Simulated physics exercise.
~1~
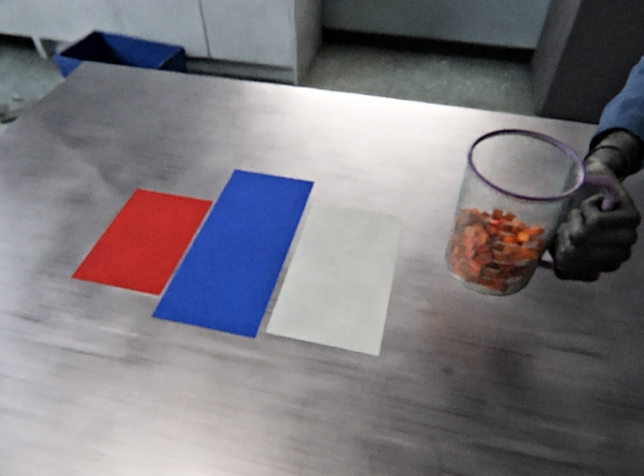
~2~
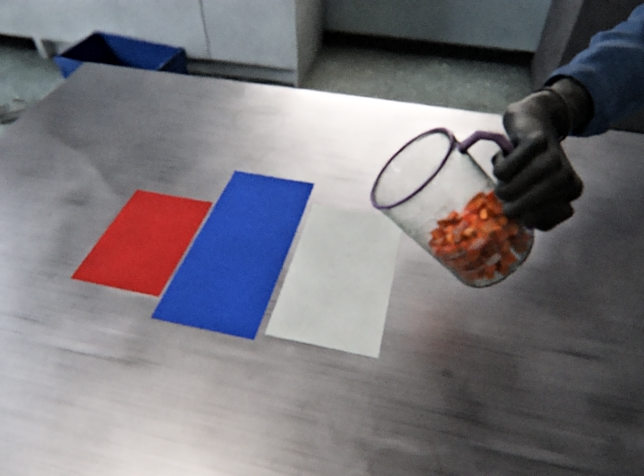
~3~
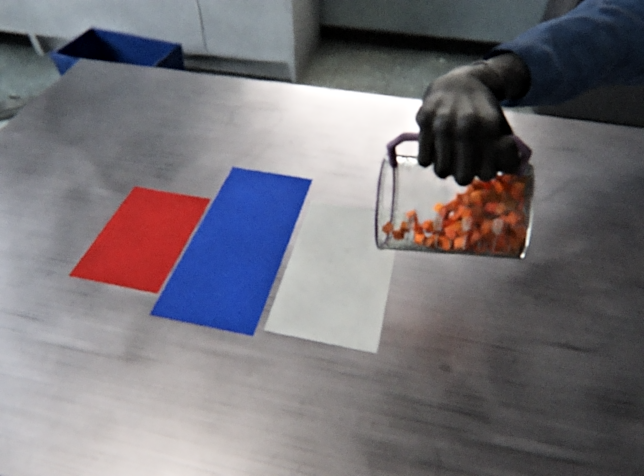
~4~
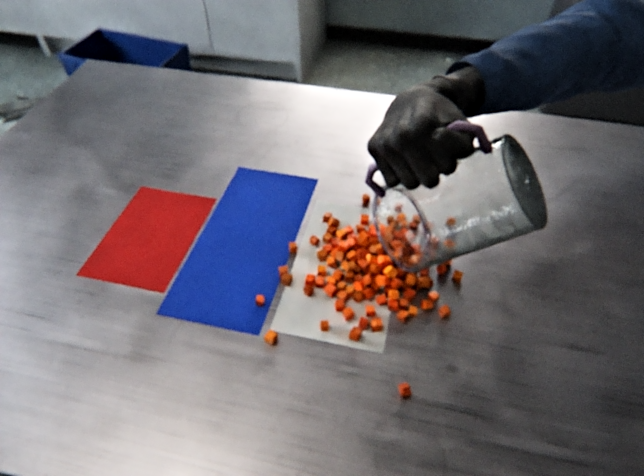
A clear jug of orange carrot cubes, gripped by a dark hand in a blue sleeve, stands upright at the right of a brushed metal table, seen from above at an angle by a slightly swaying camera. Red, blue and white mats lie side by side from left to centre, with a blue bin on the floor behind. The hand lifts the jug and tips it leftward until it lies on its side, the cubes sliding toward its mouth. It tilts further and the cubes tumble out. Most end heaped on the white mat, with others scattered around it on bare table.
